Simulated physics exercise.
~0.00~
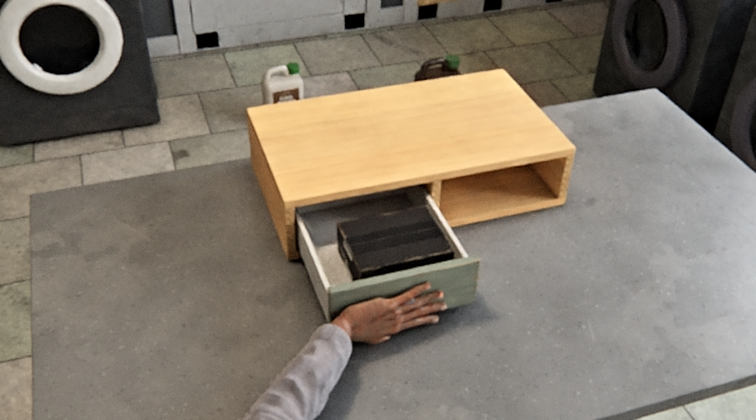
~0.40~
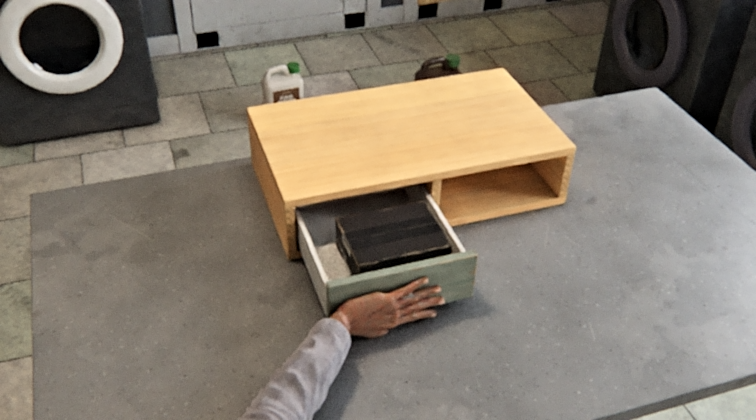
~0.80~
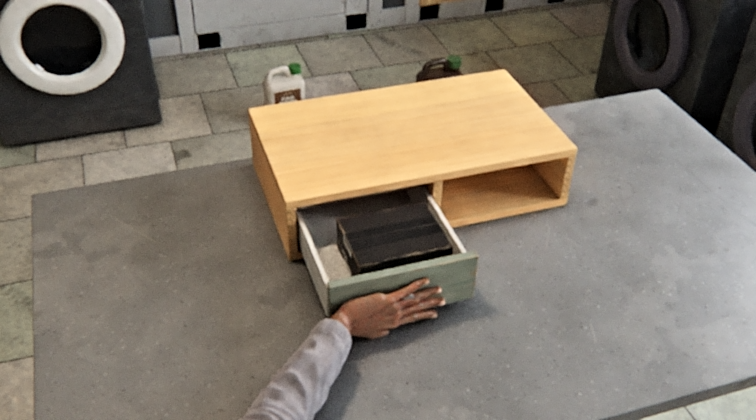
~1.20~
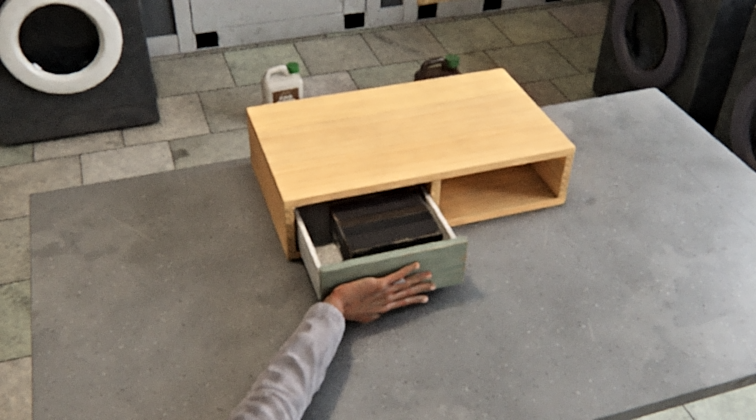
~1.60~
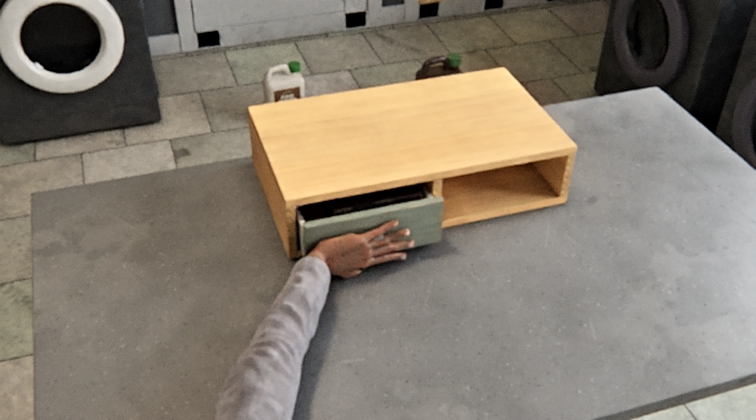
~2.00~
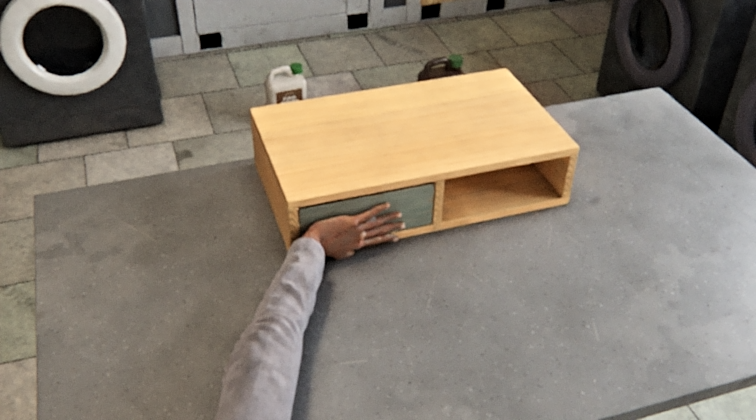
We see an open green-fronted drawer holding a black box in a light wooden chest on a grey table. A hand resting on the drawer front pushes it inwards, carrying the box out of view, until the drawer shuts flush with the hand still against it.
